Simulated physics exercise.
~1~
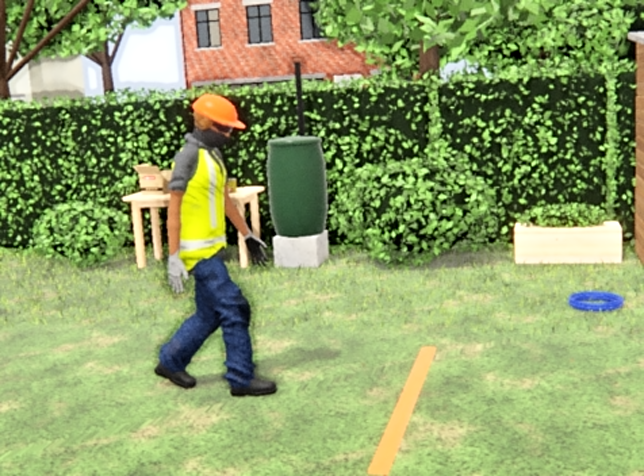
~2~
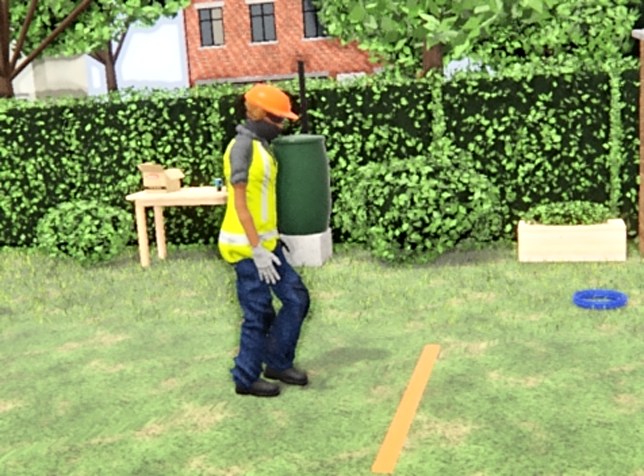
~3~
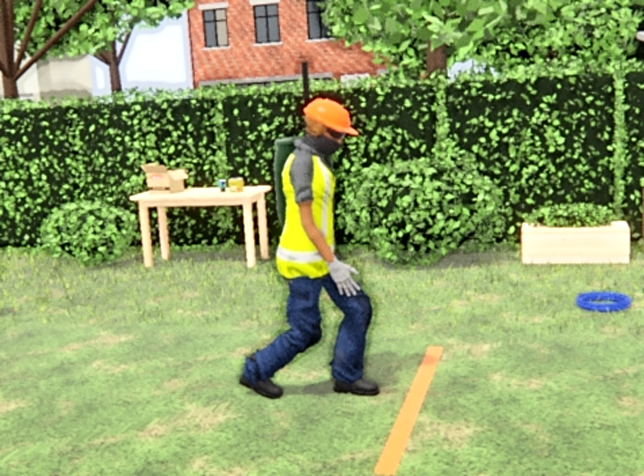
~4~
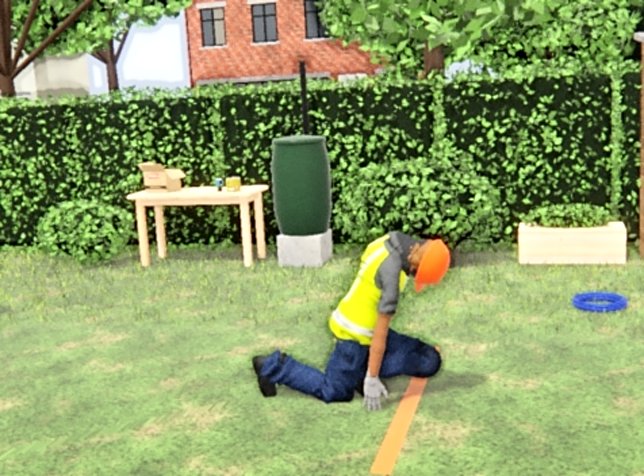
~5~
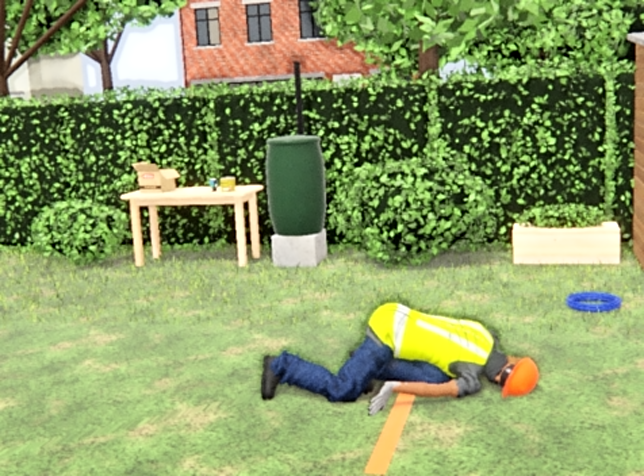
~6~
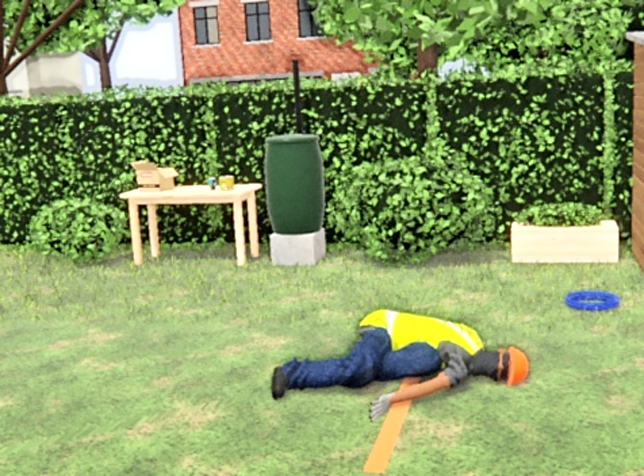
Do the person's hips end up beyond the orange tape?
No, the hips stay short of the orange tape. Only the upper body, with the head and chest, comes to lie past it.
